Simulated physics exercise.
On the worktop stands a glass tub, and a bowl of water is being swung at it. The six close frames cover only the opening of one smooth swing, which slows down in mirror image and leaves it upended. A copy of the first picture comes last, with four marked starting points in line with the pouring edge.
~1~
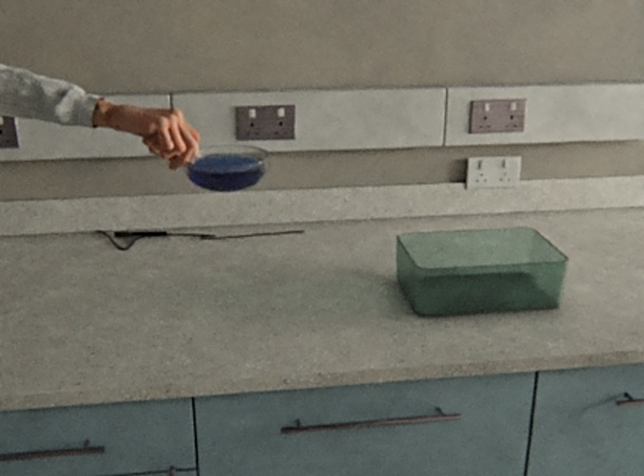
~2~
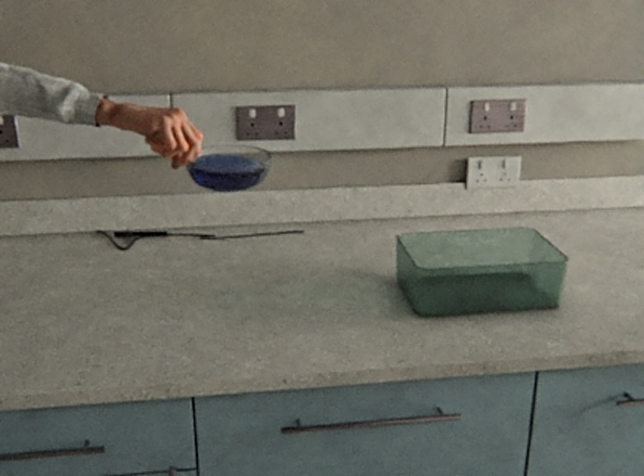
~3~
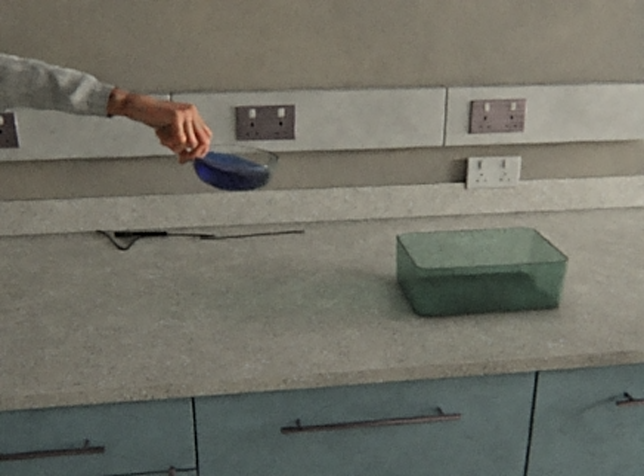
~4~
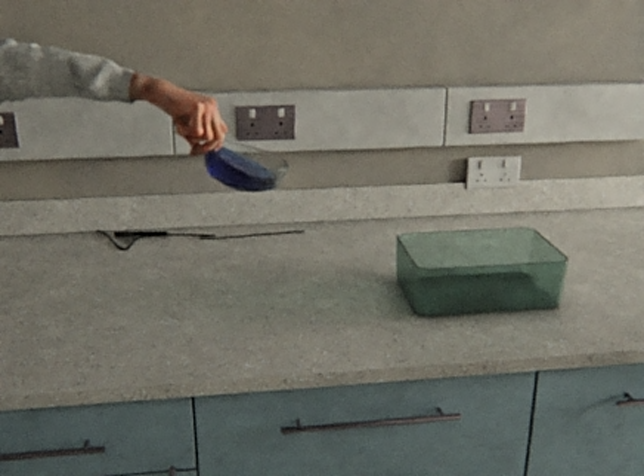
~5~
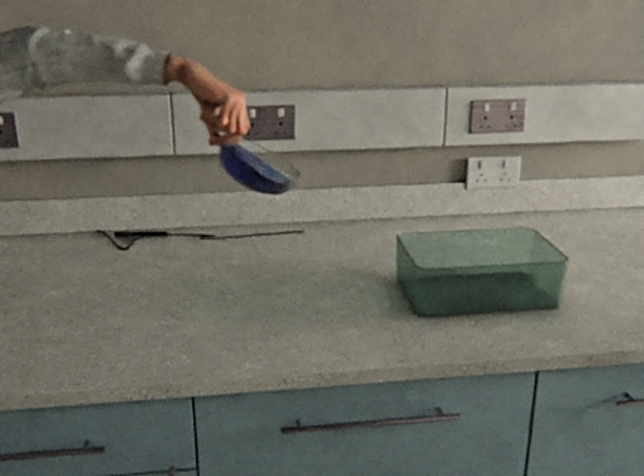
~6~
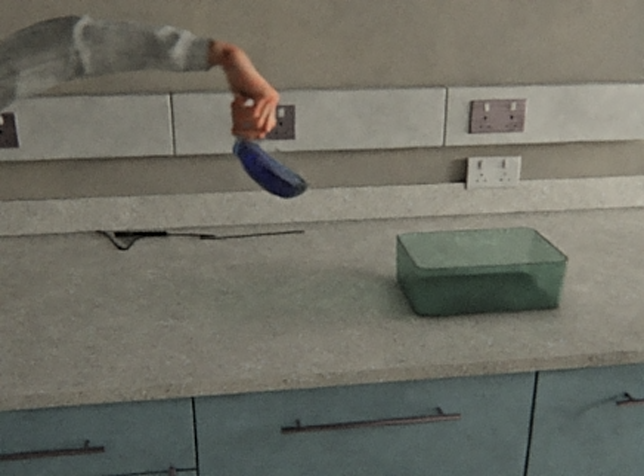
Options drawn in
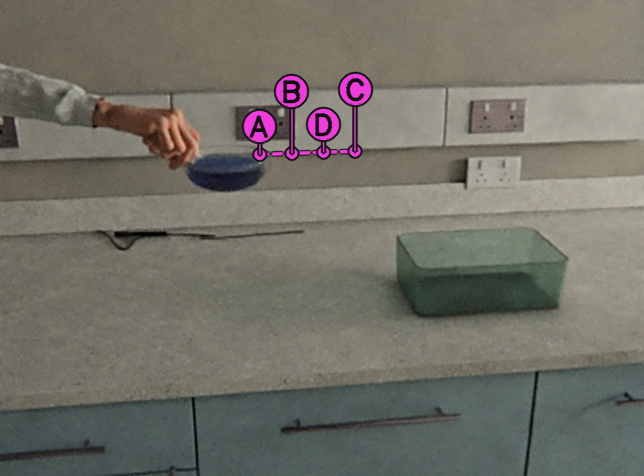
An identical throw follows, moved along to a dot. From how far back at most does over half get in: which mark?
B.
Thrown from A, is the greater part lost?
Yes, it does.
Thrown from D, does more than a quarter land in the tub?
Yes.
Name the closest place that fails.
That is place A.
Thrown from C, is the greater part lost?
No.
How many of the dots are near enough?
Three of the four.
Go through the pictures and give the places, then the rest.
Upright, lip at (267, 154); tub from (415, 315) to (560, 306); nothing has left yet.
Upright, lip at (270, 154); nothing has left yet.
Tipped about 6°, lip at (277, 158); nothing has left yet.
Tipped about 15°, lip at (287, 164); water is over the rim, down to (212, 147).
Tipped about 28°, lip at (299, 173); water is over the rim, down to (220, 145).
Tipped about 43°, lip at (309, 183); nothing has left yet.
On the marked copy, A at (259, 154); B at (291, 153); C at (355, 151); D at (323, 152).
For place A, about 10 % lands in the tub, 85 % falls short and 5 % goes beside or beyond.
For place B, about 76 % lands in the tub, 14 % falls short and 10 % goes beside or beyond.
For place C, about 69 % lands in the tub, 4 % falls short and 26 % goes beside or beyond.
For place D, about 80 % lands in the tub, 5 % falls short and 14 % goes beside or beyond.
